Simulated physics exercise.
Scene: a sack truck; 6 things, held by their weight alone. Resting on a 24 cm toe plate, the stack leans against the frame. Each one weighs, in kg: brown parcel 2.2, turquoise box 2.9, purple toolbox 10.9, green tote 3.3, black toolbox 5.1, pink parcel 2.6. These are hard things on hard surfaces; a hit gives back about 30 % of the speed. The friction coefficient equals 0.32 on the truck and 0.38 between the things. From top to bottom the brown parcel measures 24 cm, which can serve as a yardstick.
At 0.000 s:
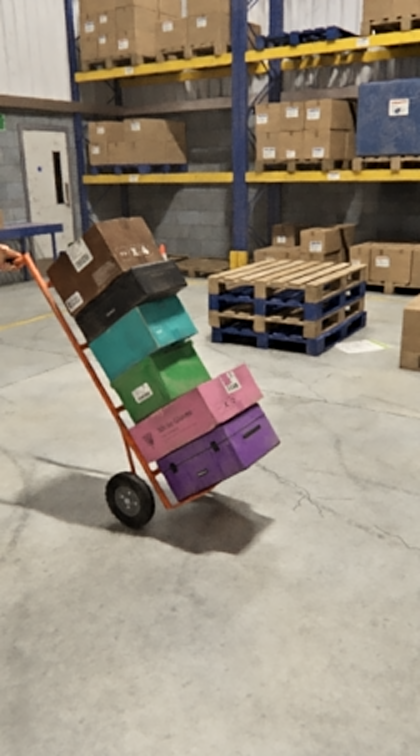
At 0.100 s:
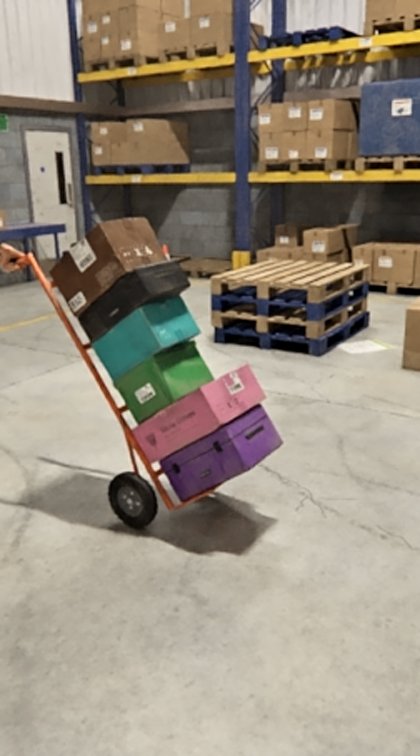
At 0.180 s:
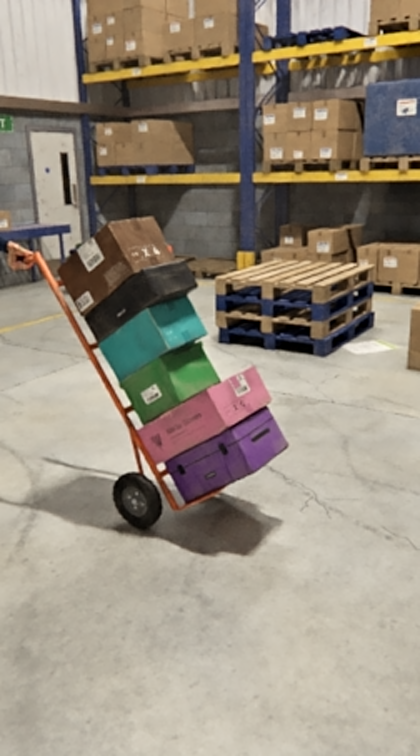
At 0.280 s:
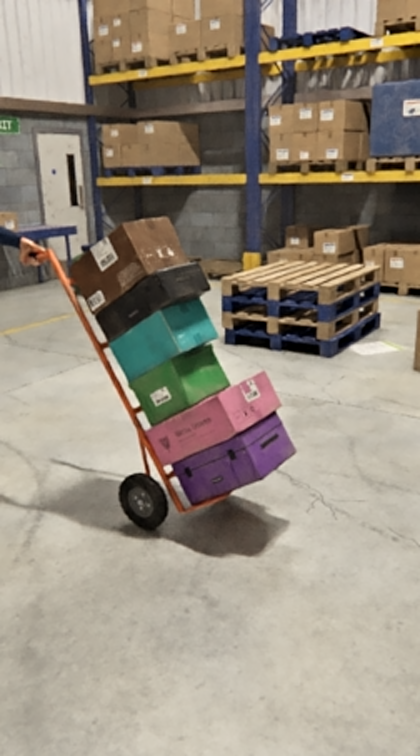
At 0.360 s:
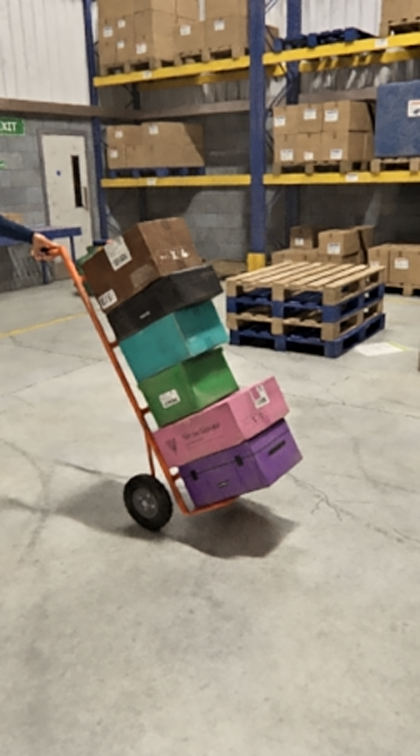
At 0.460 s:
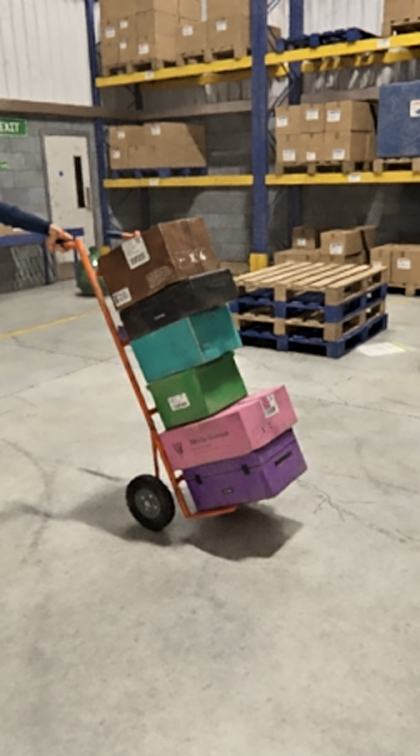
The clip shows an orange sack truck in a warehouse, leaning back with six stacked boxes, brown, black, turquoise, green, pink and purple from top to bottom, while a hand on its handle gradually tilts it closer to upright.
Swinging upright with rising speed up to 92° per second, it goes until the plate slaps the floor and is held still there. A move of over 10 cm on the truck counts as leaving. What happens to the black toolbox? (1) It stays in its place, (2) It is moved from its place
It is moved from its place.
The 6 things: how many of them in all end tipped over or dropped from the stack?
Total: 4.
After 0.96 s, truck upright; black toolbox 13° off its base near (284, 336); brown parcel 13° off its base; turquoise box 13° off its base.
After 1.26 s, truck upright; brown parcel and black toolbox now dropped from the stack; turquoise box 53° off its base; green tote 53° off its base.
After 1.56 s, truck upright; turquoise box now dropped from the stack; green tote on its side; pink parcel 5° off its base.
In the end (2.5 s), dropped from the stack, brown parcel, turquoise box and black toolbox; toppled on the truck, green tote; the other 2 under 10 cm from the start.
